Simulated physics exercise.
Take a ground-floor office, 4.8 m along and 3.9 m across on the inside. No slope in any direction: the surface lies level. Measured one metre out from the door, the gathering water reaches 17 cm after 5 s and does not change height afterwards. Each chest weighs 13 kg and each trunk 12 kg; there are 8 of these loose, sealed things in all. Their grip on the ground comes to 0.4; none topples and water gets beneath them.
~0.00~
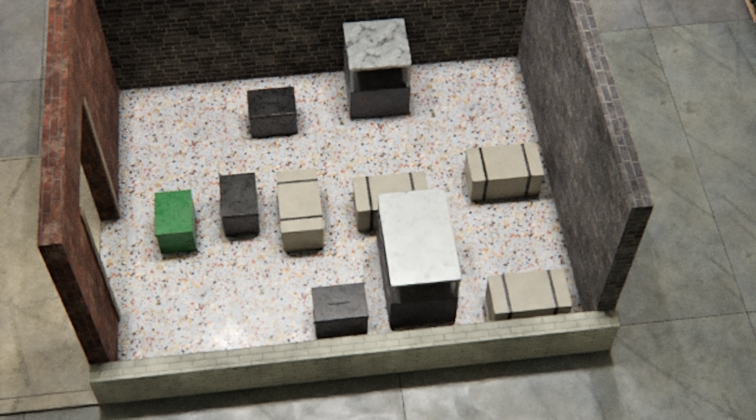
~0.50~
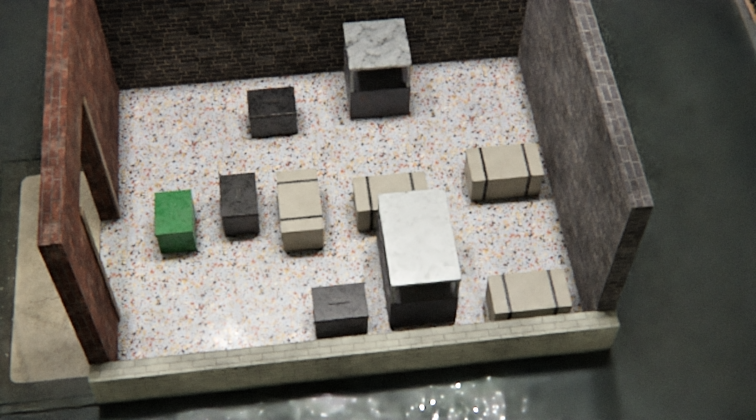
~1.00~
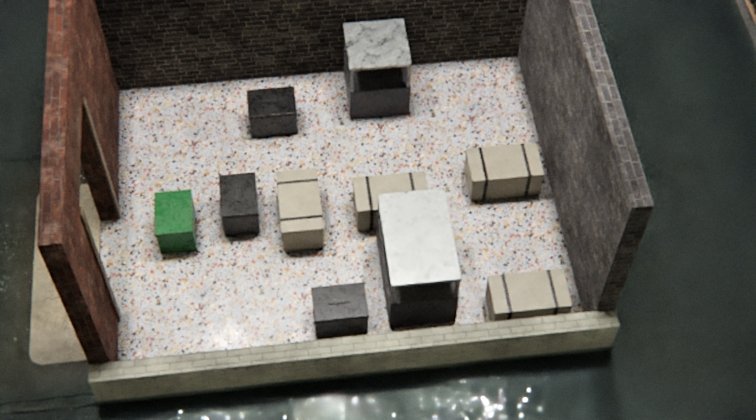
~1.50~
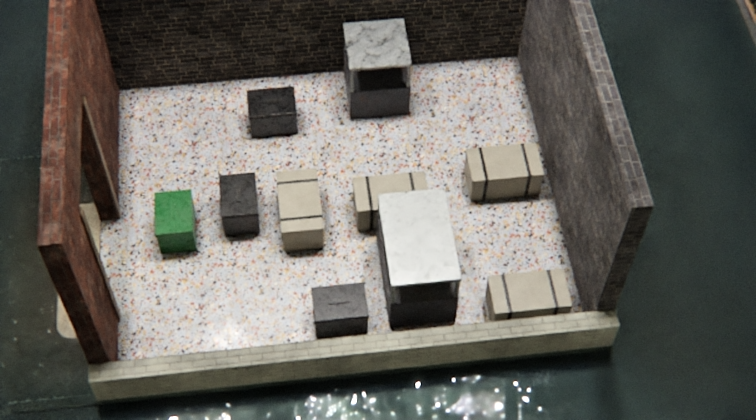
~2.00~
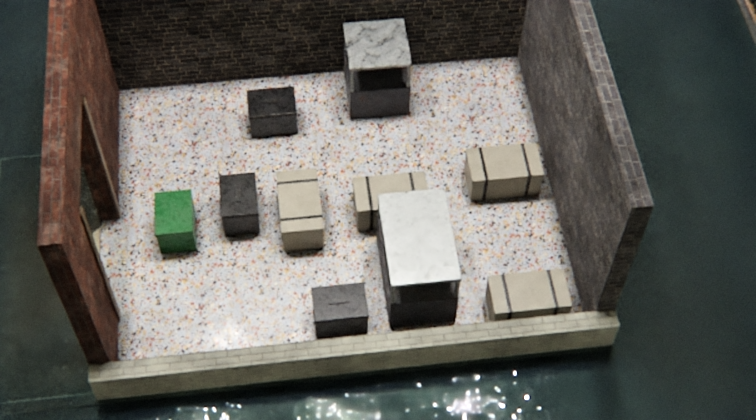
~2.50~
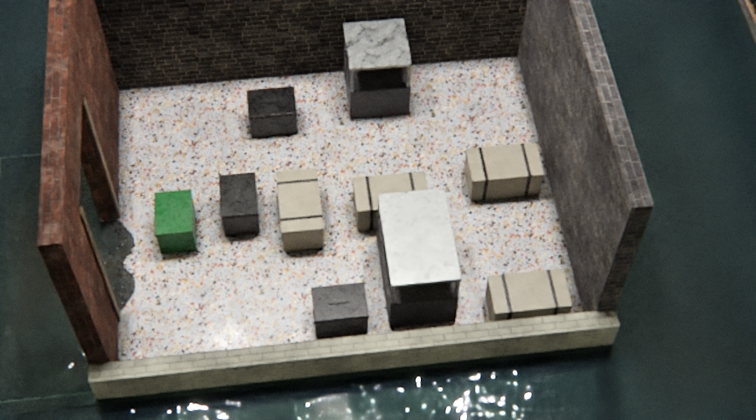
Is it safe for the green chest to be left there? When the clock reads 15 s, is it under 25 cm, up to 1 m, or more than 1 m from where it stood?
It will go beyond a metre.
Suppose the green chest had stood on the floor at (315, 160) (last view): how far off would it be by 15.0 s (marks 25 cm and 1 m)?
It travels far.
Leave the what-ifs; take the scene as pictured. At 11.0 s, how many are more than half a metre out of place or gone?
The number comes to 3.
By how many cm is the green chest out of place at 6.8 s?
About 30 cm.
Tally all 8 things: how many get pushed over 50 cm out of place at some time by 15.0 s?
The number is 8.
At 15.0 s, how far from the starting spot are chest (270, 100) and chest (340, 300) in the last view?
Net displacement, in order: 140 cm; 140 cm.
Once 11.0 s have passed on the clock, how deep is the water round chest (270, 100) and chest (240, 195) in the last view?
I'd put it at 7 cm and 5 cm respectively.
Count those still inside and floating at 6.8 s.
Total: 1.
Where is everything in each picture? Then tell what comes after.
The green chest at (173, 212) rests on the ground; water covers 0.0 m2; 0 of 8 have shifted, in the first frame.
The green chest at (173, 212), on the bottom; water covers 0.0 m2; 0 of 8 have shifted, in the second frame.
The green chest at (173, 212) rests on the ground; water covers 0.0 m2; 0 of 8 have shifted, in the third frame.
The green chest at (173, 212) rests on the ground; 0.0 m2 under water; 0 of 8 have shifted, in the fourth frame.
The green chest at (173, 212) rests on the ground; water covers 0.0 m2; 0 of 8 have shifted, in the fifth frame.
The green chest at (173, 212) rests on the ground; 0.1 m2 under water; 0 of 8 have shifted, in the sixth frame.
After 3.5 s the green chest is near (173, 212), 0.0 m from its start, aground; 0 afloat.
After 6.8 s the green chest is near (205, 204), 0.3 m from its start, aground; 1 afloat.
After 11.0 s the green chest is near (212, 203), 0.4 m from its start, aground; 3 afloat.
After 15.0 s the green chest is near (356, 146), 2.1 m from its start, afloat; 8 afloat.
